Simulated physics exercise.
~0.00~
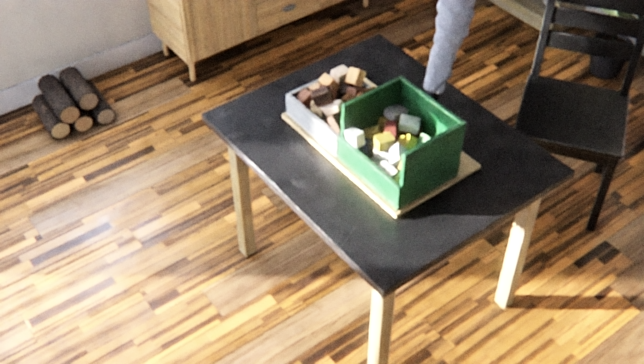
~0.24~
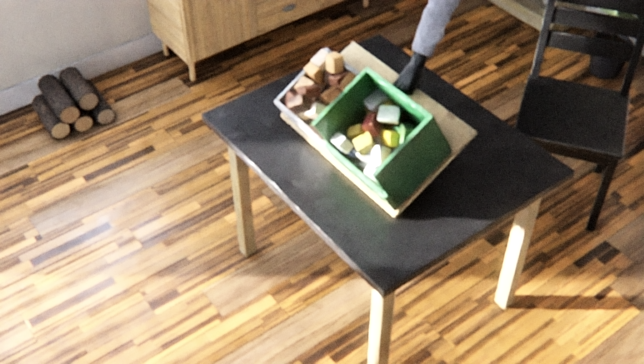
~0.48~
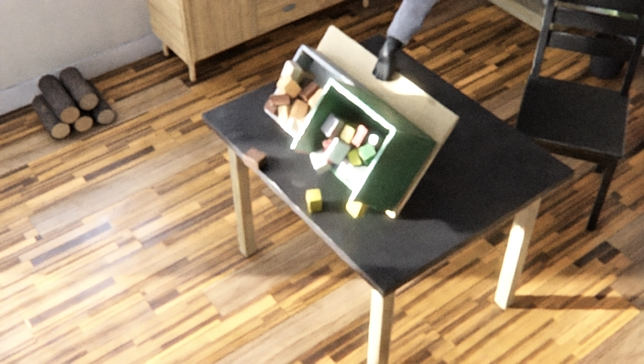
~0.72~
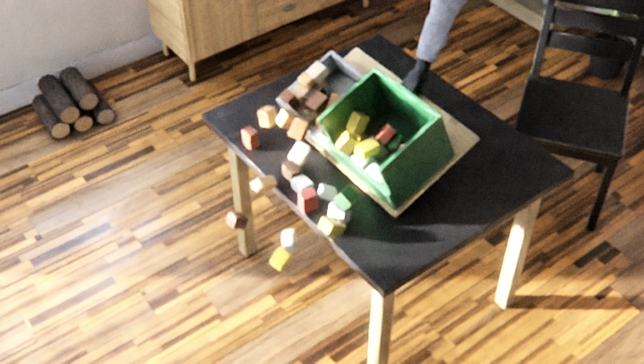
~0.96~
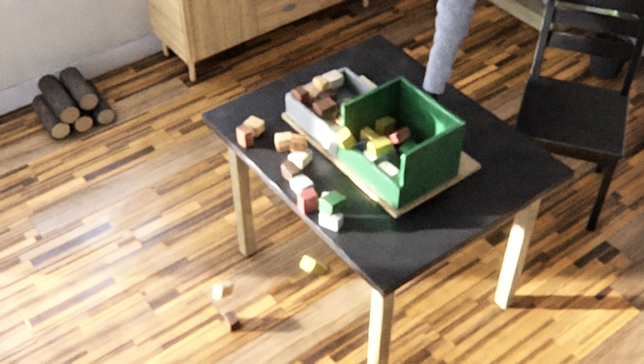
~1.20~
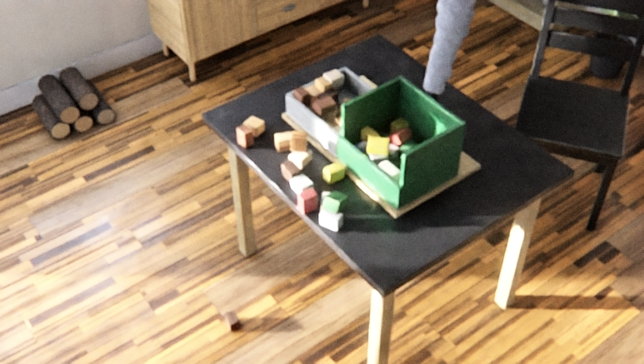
A hand tips up a board holding two trays, spilling some blocks, then lowers it flat.
